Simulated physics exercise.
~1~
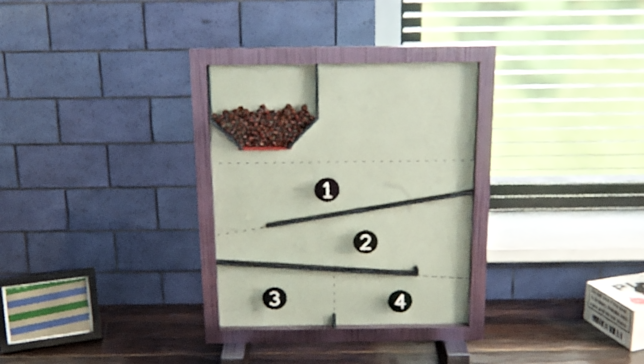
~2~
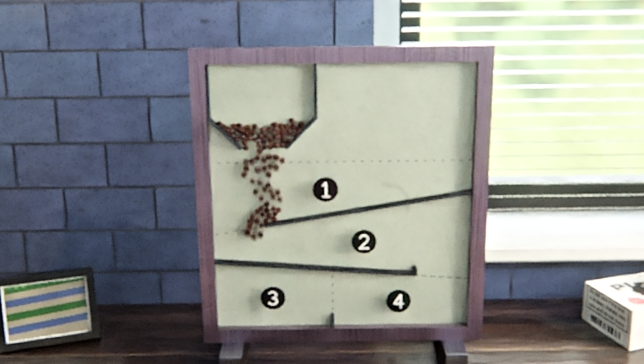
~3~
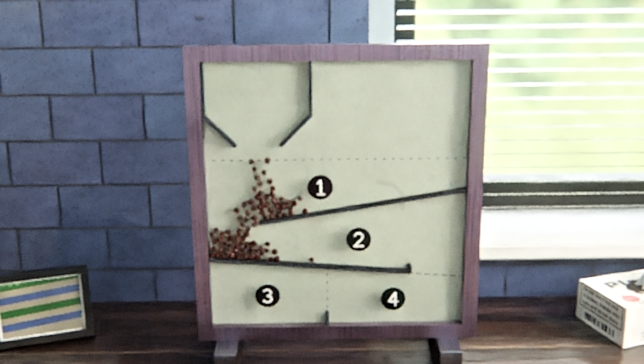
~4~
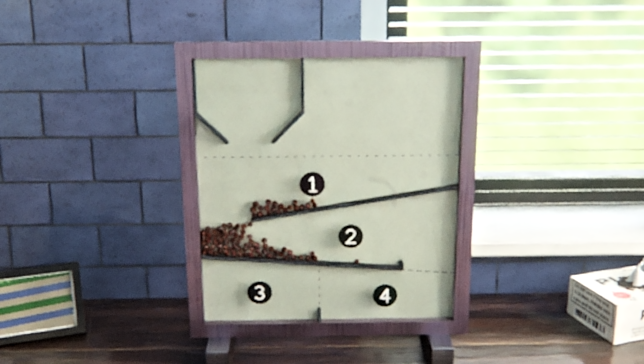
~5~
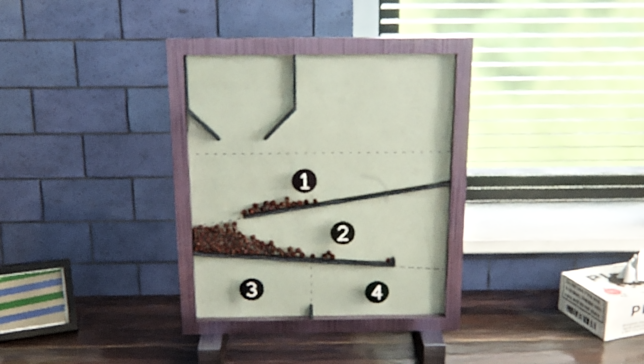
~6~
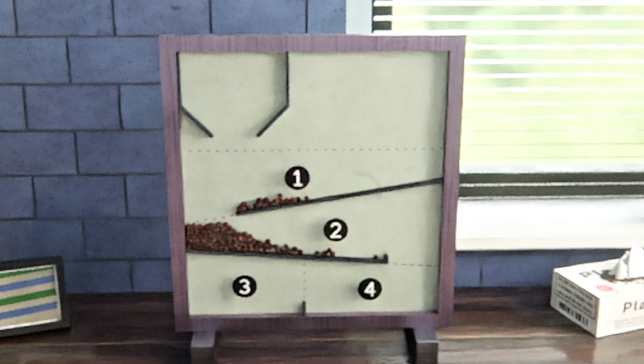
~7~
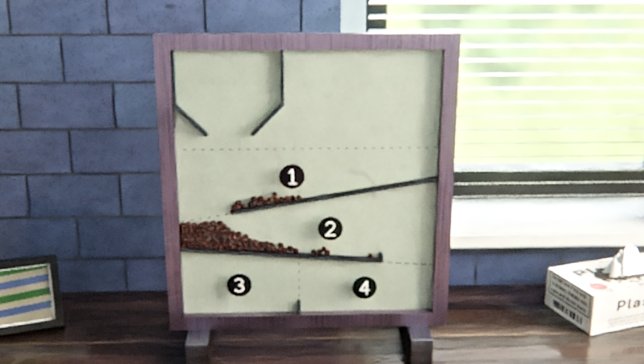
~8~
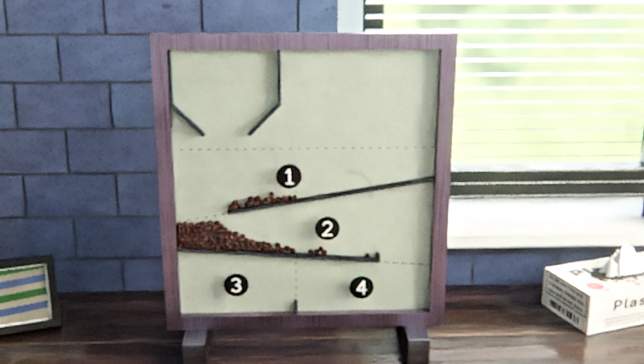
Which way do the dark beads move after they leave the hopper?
The beads move down, falling from the hopper onto the sloping ledges below.
